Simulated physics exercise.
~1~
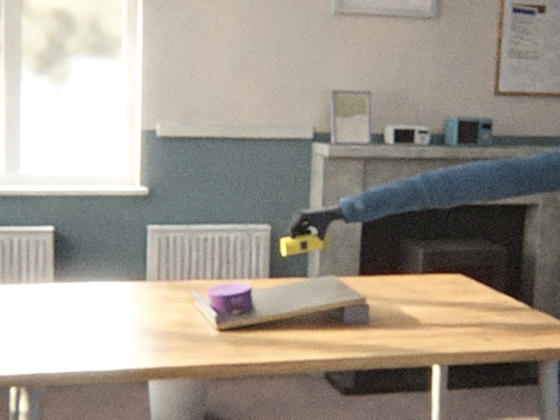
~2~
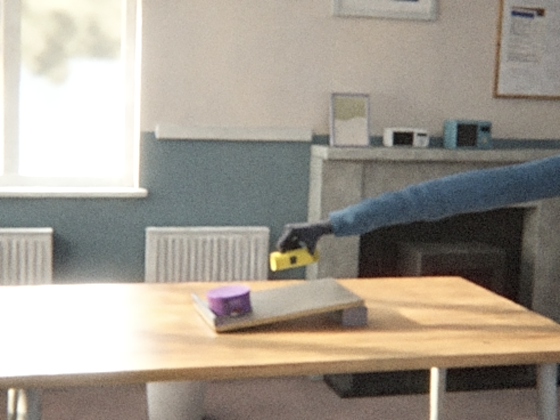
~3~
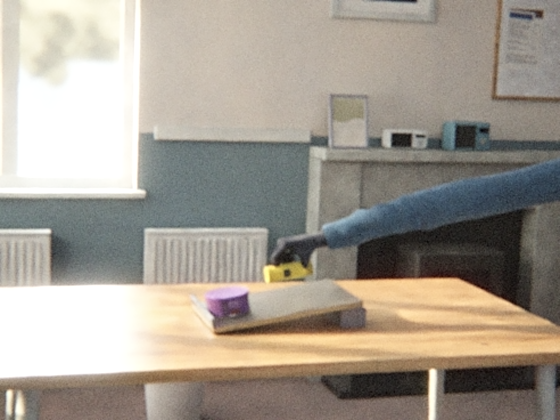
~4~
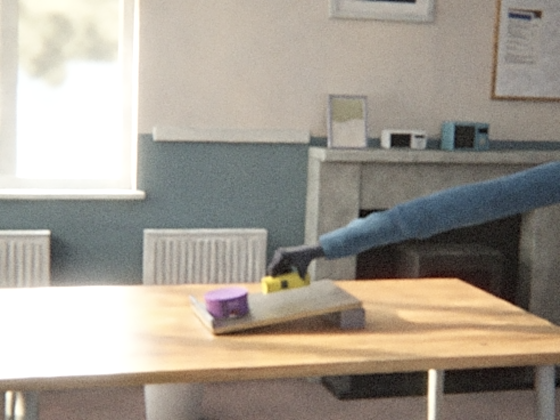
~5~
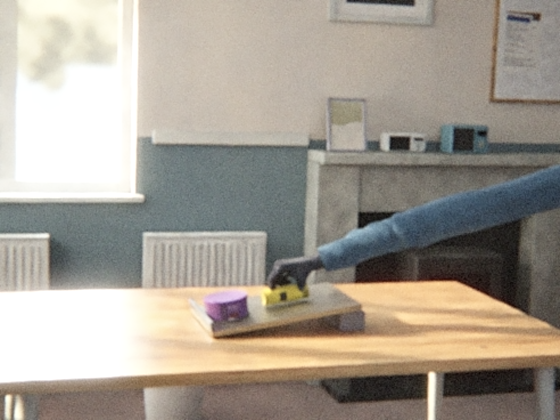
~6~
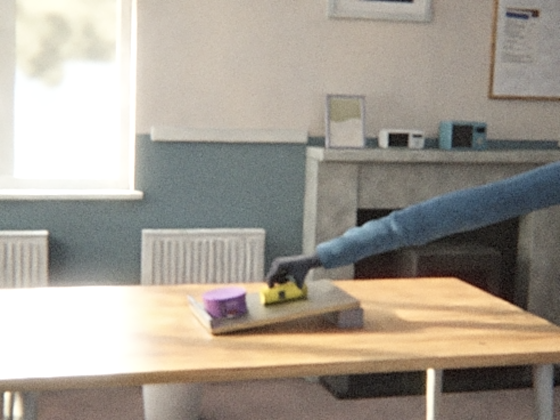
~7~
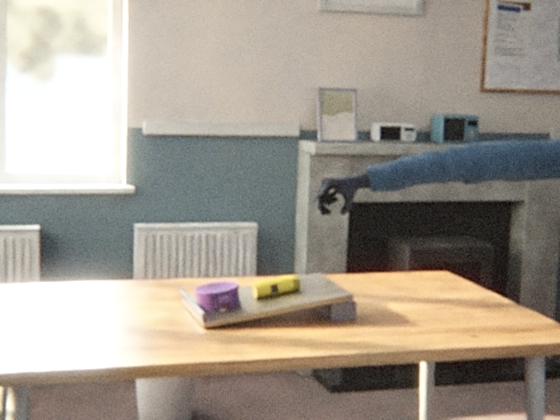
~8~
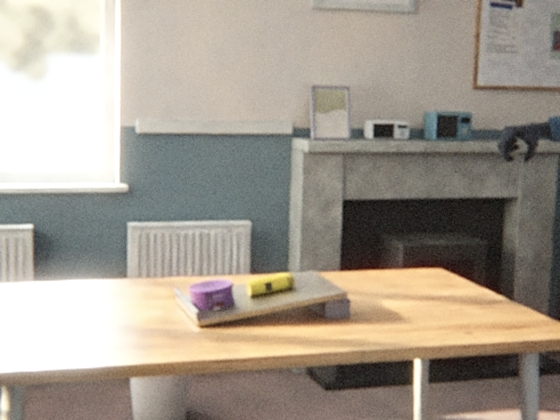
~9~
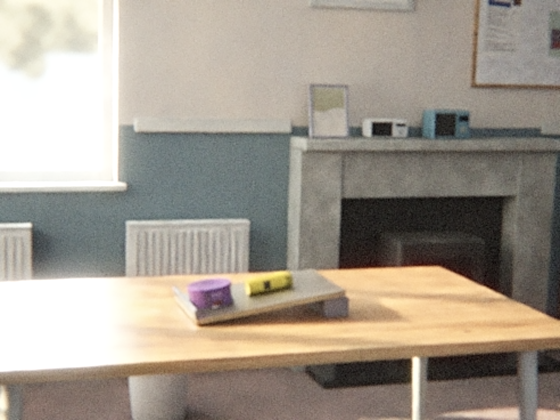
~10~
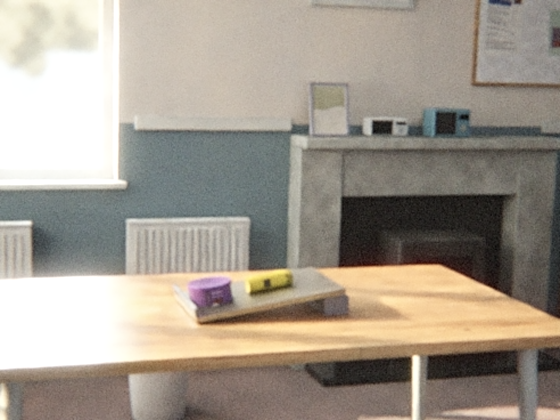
A gloved hand lays a yellow shaker on a tilted board and withdraws; it stays put.
